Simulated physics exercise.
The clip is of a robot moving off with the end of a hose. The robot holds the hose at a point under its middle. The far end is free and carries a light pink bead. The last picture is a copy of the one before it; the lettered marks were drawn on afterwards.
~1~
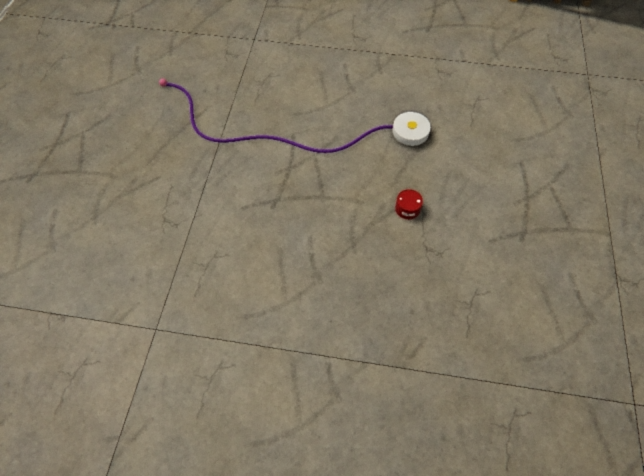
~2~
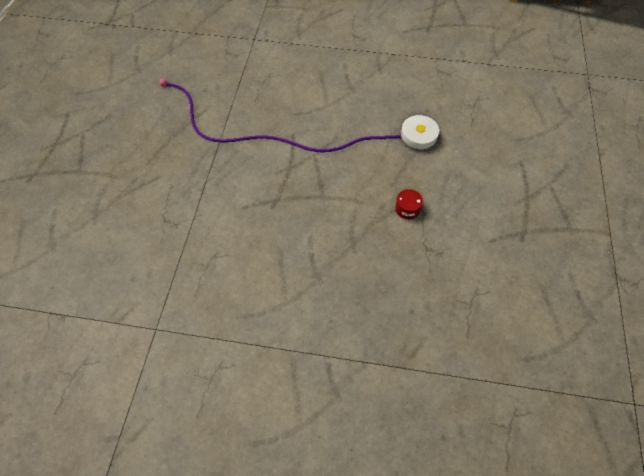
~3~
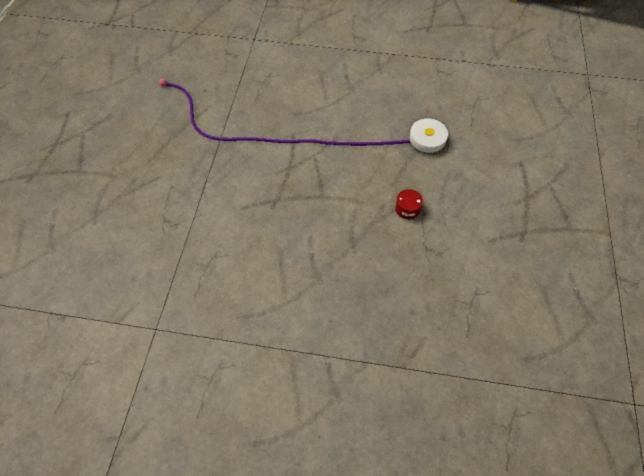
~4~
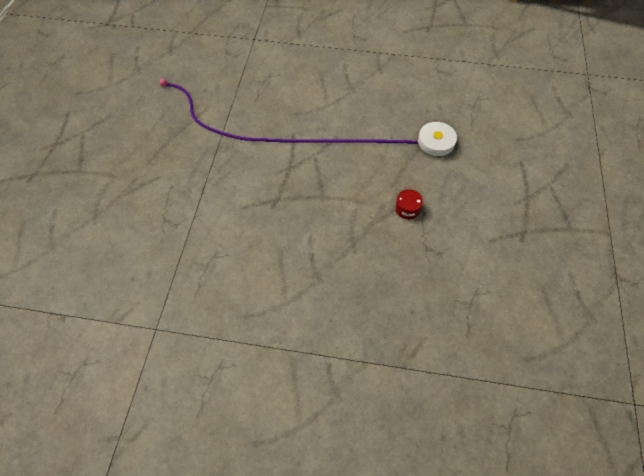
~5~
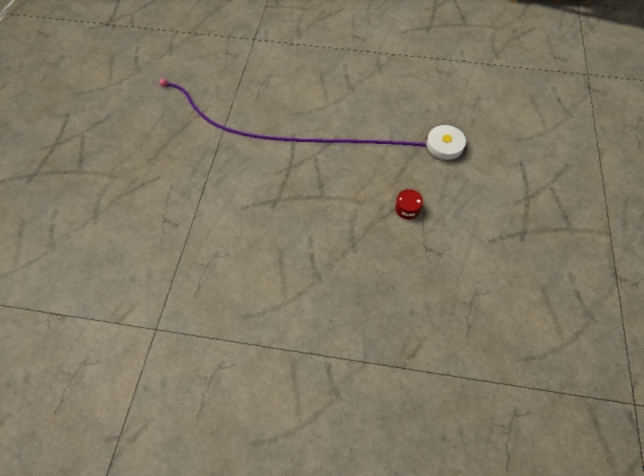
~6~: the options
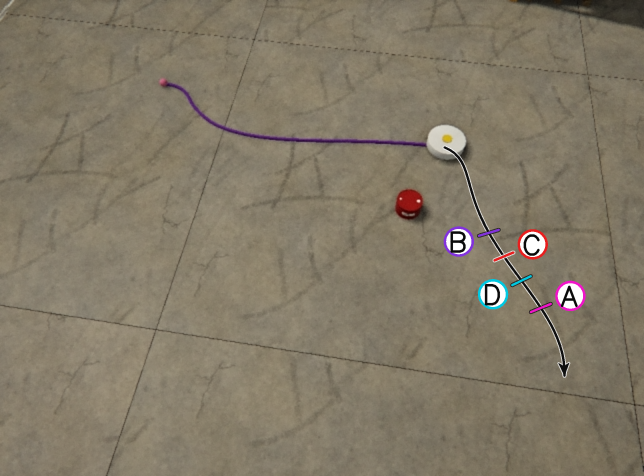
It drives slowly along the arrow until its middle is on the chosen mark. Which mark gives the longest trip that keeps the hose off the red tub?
Stop at C.
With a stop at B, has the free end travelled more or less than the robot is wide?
More.
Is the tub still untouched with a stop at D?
No.
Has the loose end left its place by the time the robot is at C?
Yes.
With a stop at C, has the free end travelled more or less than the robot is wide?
More.
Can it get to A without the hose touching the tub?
For that mark, no.
On the copy, A at (541, 308); B at (489, 233); C at (504, 256); D at (521, 281); the route from (444, 147) via (497, 247) to (564, 376).
On C. First, robot (470, 175), middle of the hose (308, 137), free end (176, 88).
Then, robot (484, 217), middle of the hose (331, 145), free end (193, 98).
Finally, robot (506, 253), middle of the hose (355, 163), free end (217, 107); nothing has been touched.
By contrast, A brings the hose against the tub; B is safe but short; D brings the hose against the tub.
